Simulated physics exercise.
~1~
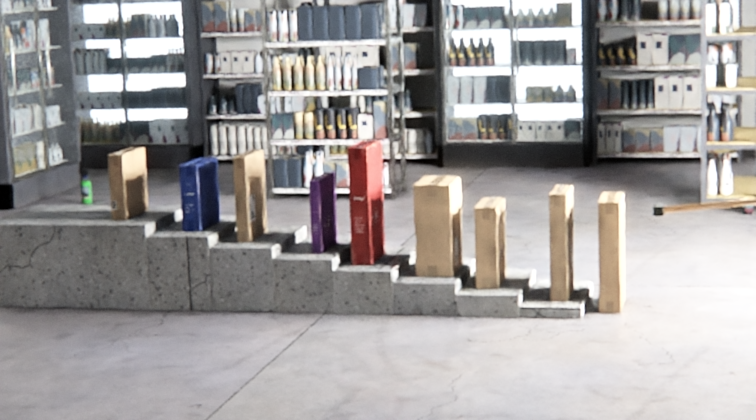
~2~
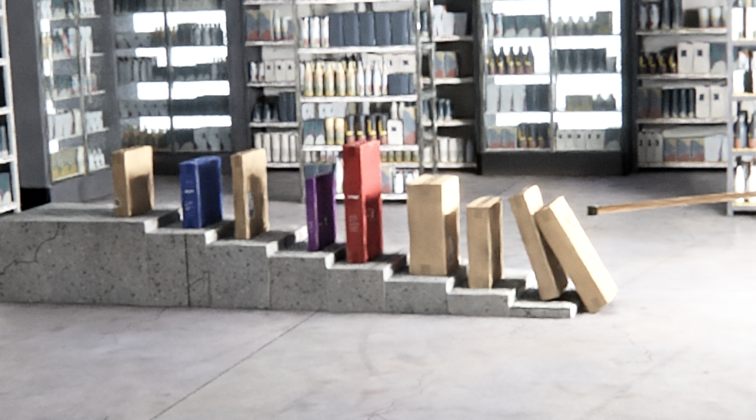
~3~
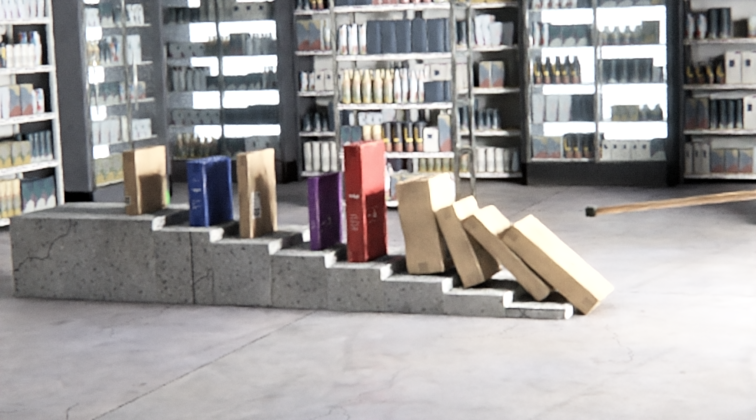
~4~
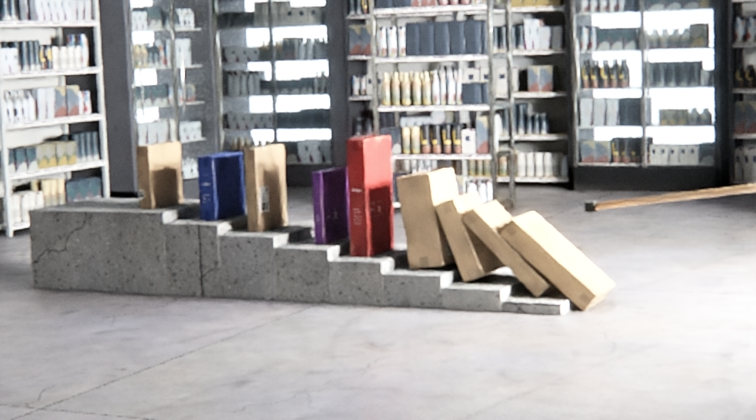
A flight of low grey stone steps descends to the right across a pale shop floor, seen from the side with stocked shelves behind, as the view drifts slightly sideways. Nine tall cartons stand upright along it, mostly tan, with a blue one toward the left and purple and red ones near the middle. A thin pole at the right tips the lowest carton leftward into its neighbour. The lean passes up to the wide tan carton beside the red one, where it stops. The tan cartons on the right rest slanted together, while the red, purple, blue and remaining tan ones stay upright.
